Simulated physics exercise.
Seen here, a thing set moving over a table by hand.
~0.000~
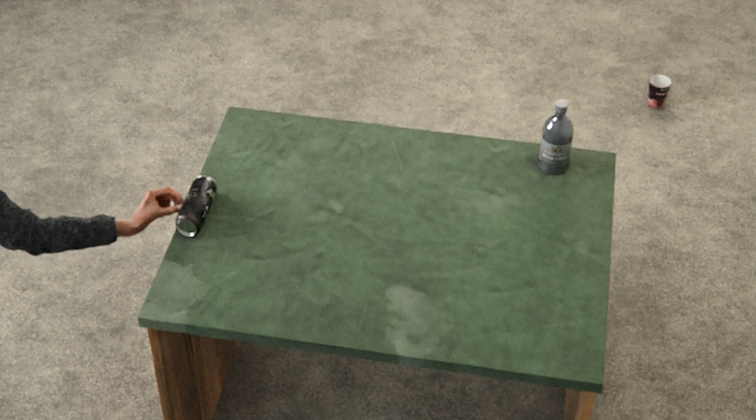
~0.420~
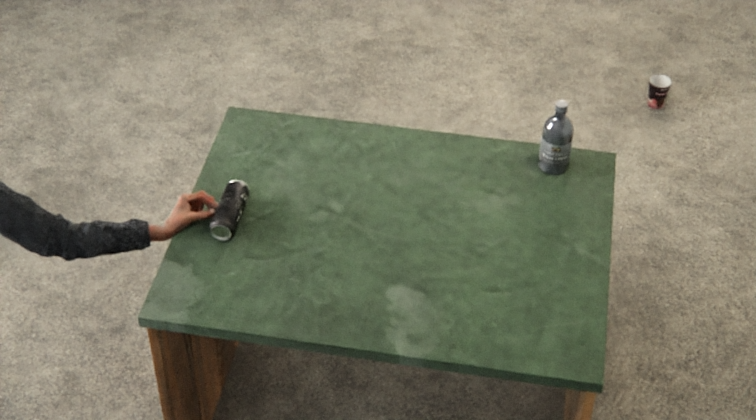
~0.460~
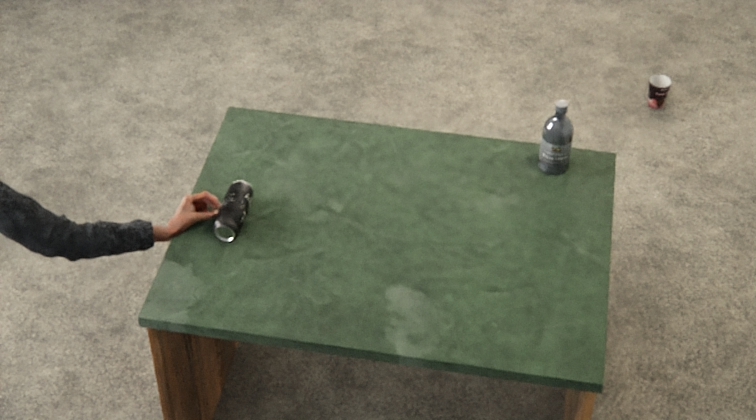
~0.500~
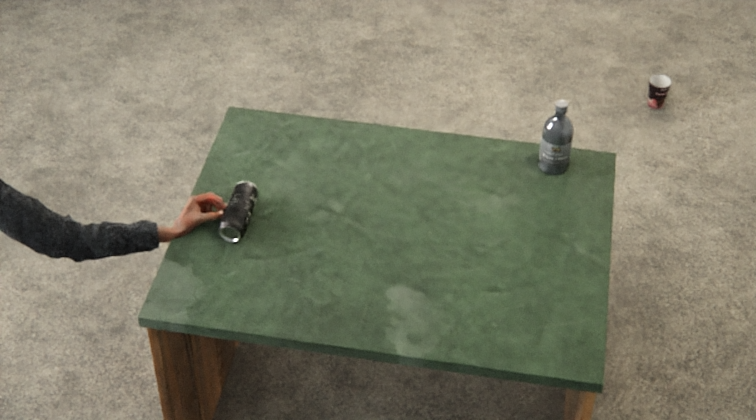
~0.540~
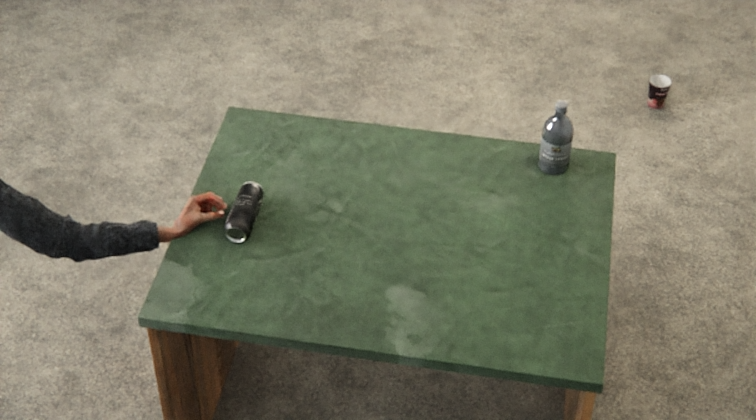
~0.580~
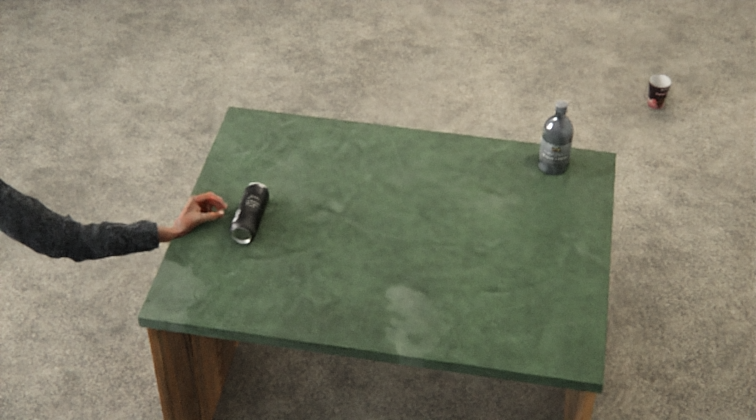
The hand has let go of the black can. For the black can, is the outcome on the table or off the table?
The black can is still on the table.
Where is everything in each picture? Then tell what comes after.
In the first picture, under the hand; black can (196, 206).
In the second picture, under the hand; black can (230, 210).
In the third picture, under the hand; black can (234, 211).
In the fourth picture, black can (239, 211).
In the fifth picture, black can (245, 212).
In the sixth picture, black can (250, 213) displaced a little.
Around 0.68 s, black can displaced about its own width near (262, 214).
Around 0.78 s, black can displaced about its own width near (272, 216).
Around 0.98 s, black can displaced well along near (285, 217).
Finally (1.5 s), moved from the start, black can. Final places as the last picture's camera would see them, black can near (291, 218).
